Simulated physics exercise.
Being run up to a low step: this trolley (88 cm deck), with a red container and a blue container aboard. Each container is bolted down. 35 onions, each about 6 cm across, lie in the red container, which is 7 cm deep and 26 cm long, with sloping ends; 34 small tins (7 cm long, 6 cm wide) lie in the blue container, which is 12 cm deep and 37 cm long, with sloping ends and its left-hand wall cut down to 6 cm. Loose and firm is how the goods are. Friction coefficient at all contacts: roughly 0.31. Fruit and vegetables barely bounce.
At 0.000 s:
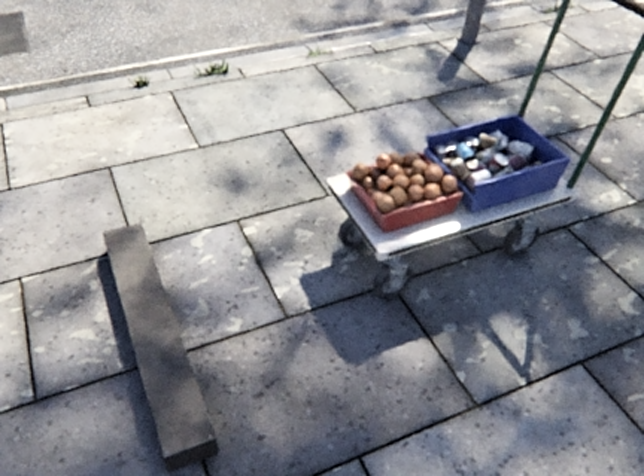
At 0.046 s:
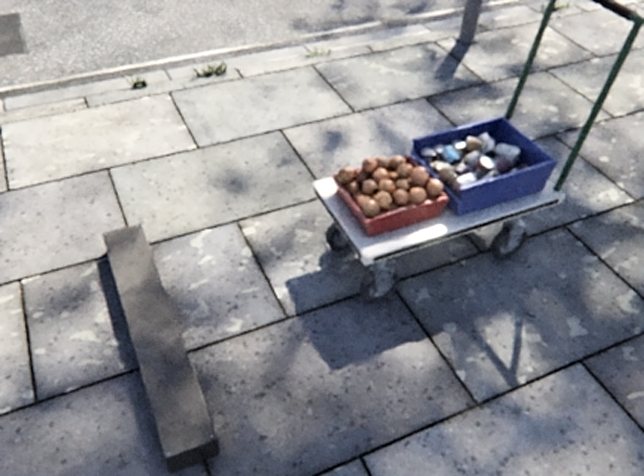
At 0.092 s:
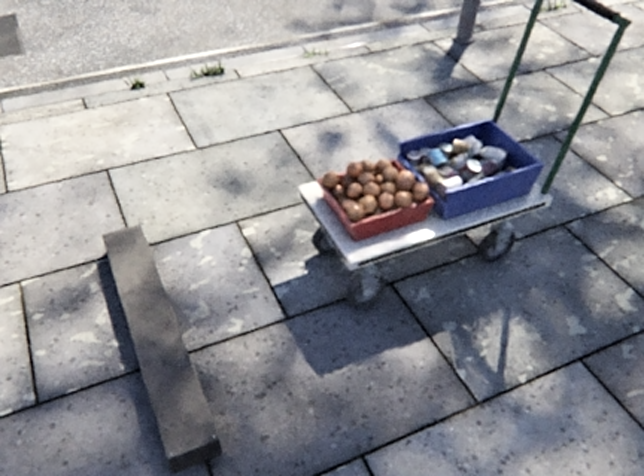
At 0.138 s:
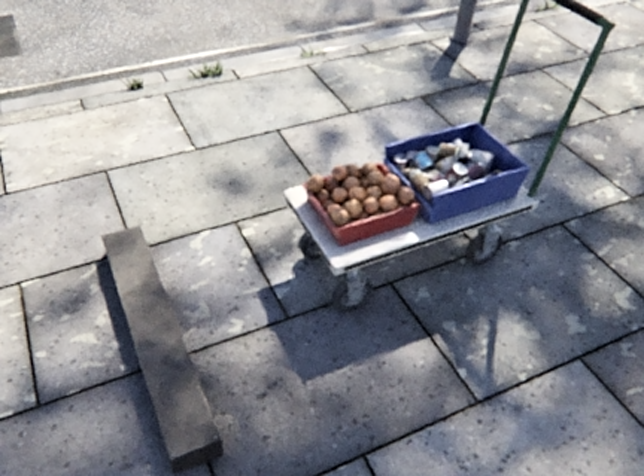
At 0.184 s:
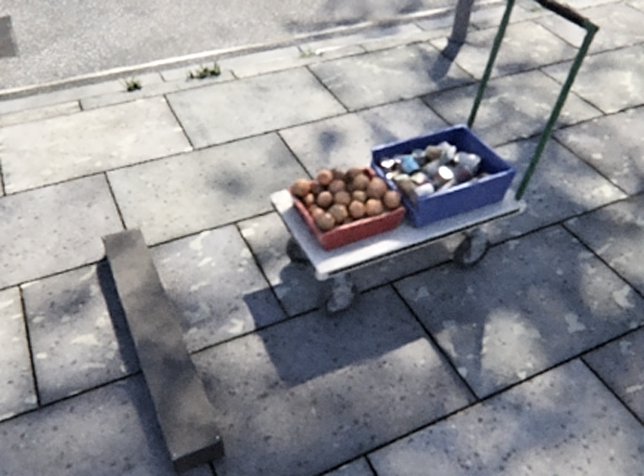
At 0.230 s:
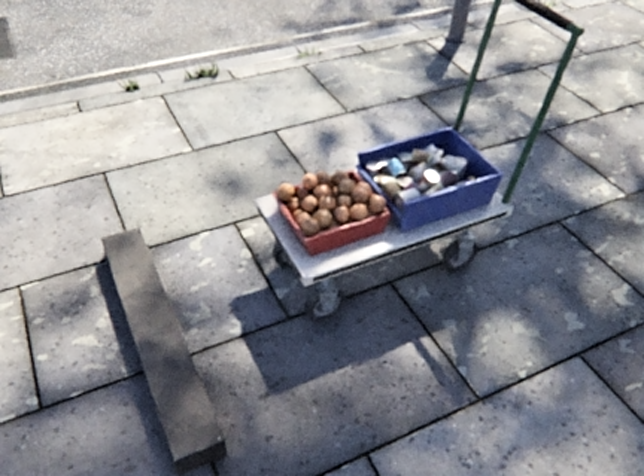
The clip opens on a flat trolley with a green handle standing on sunlit paving, carrying a red container of round brown items and a blue container of small tins. It rolls steadily leftward and slightly nearer, narrowing the gap to a dark, low step, while both containers ride along with their contents still inside.
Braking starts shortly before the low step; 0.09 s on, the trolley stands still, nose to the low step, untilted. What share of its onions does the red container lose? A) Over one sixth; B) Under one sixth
B, under one sixth.
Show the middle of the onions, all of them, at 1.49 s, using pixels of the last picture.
Around (208, 243) in pixels.
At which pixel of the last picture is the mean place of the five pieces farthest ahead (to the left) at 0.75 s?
I'd say near (175, 254).
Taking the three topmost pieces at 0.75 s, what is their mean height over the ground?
Roughly 48 centimetres.
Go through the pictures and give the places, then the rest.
In the first frame (we follow the rim corner now nearest the camera), red container at (383, 215); blue container at (475, 185); 74 cm still to roll; nothing out yet.
Red container at (368, 220); blue container at (461, 188); 68 cm still to roll, in the second frame.
Red container at (353, 224); blue container at (447, 192); 62 cm still to roll, in the third frame.
Red container at (338, 229); blue container at (432, 196); 56 cm still to roll, in the fourth frame.
Red container at (322, 234); blue container at (418, 200); 50 cm still to roll, in the fifth frame.
Red container at (307, 239); blue container at (403, 204); 45 cm still to roll; nothing out yet, in the sixth frame.
After 0.53 s, braking starts.
After 0.63 s, 0 of 35 out of the red container and 0 of 34 out of the blue container.
After 0.75 s, 1 of 35 out of the red container and 2 of 34 out of the blue container.
After 0.98 s, 1 of 35 out of the red container and 2 of 34 out of the blue container.
Final count (at 1.49 s), 1 of 35 out of the red container and 2 of 34 out of the blue container. Asked share, 1 of 35, 3 per cent.
